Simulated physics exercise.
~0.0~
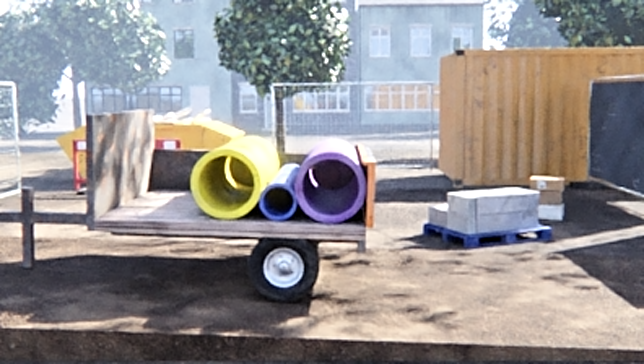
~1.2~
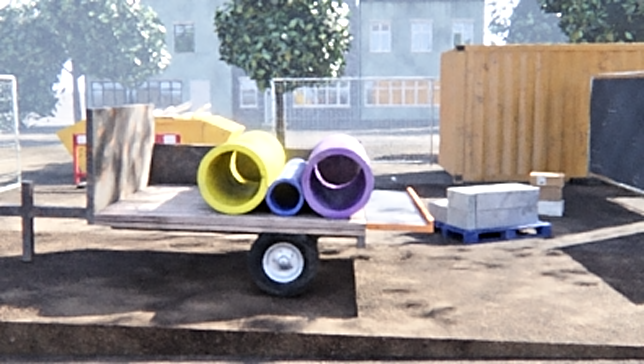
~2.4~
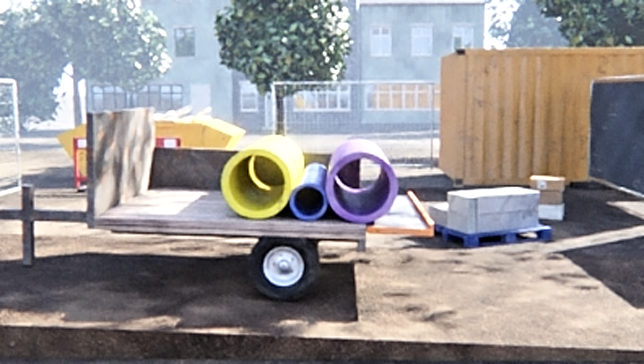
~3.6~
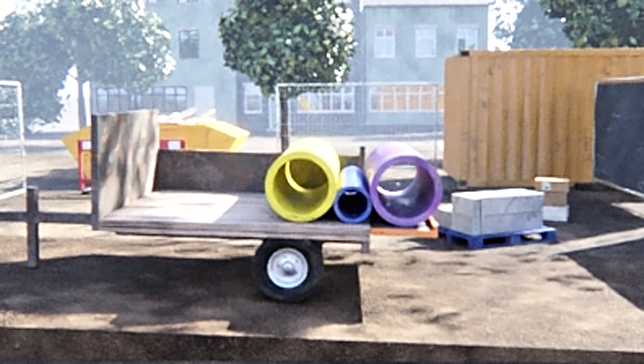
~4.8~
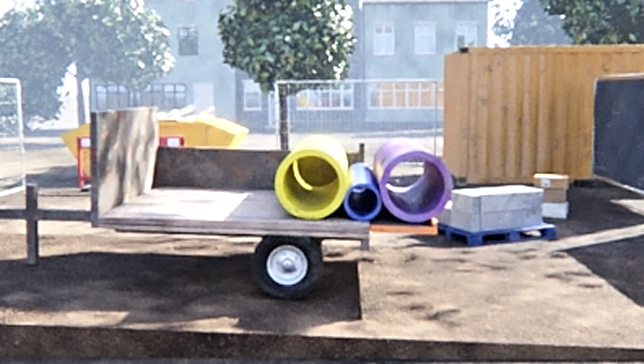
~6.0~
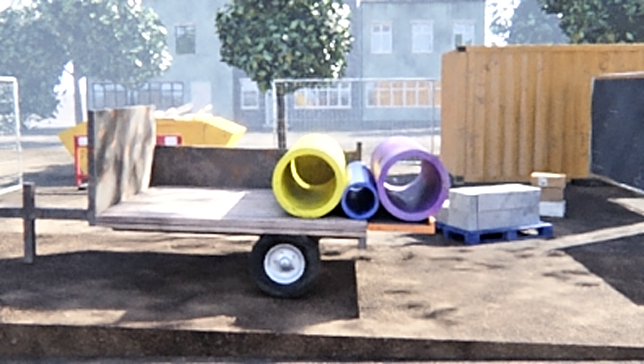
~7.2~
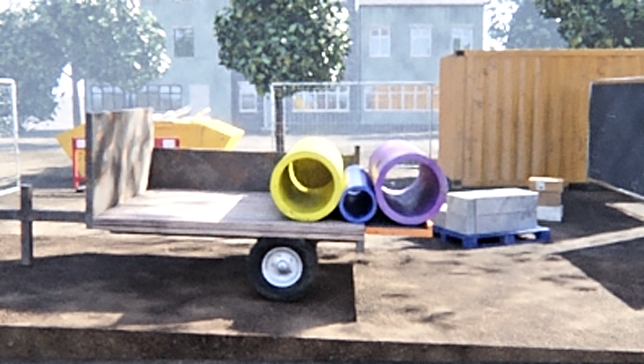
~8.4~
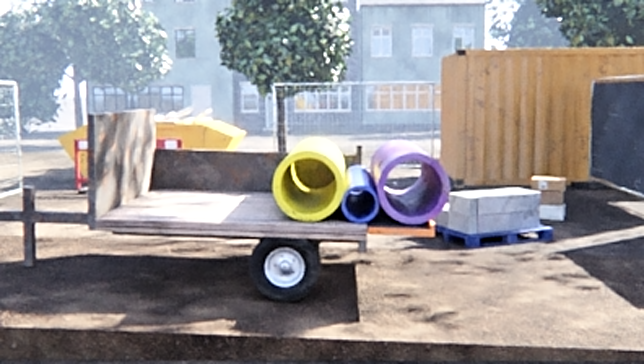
Three large pipes, one yellow, one small and blue, and one purple, sit side by side against the closed tailgate of a flatbed trailer on a sunny, fenced yard. The tailgate drops open to the right and lies nearly flat, and the pipes start rolling after it. They travel right in a close row, with the purple pipe leading onto the lowered gate while the blue and yellow ones follow along the bed. Near the pallet of grey blocks, the row slows and stops. The purple pipe rests on the gate, the blue and yellow remain on the bed, and none falls off.
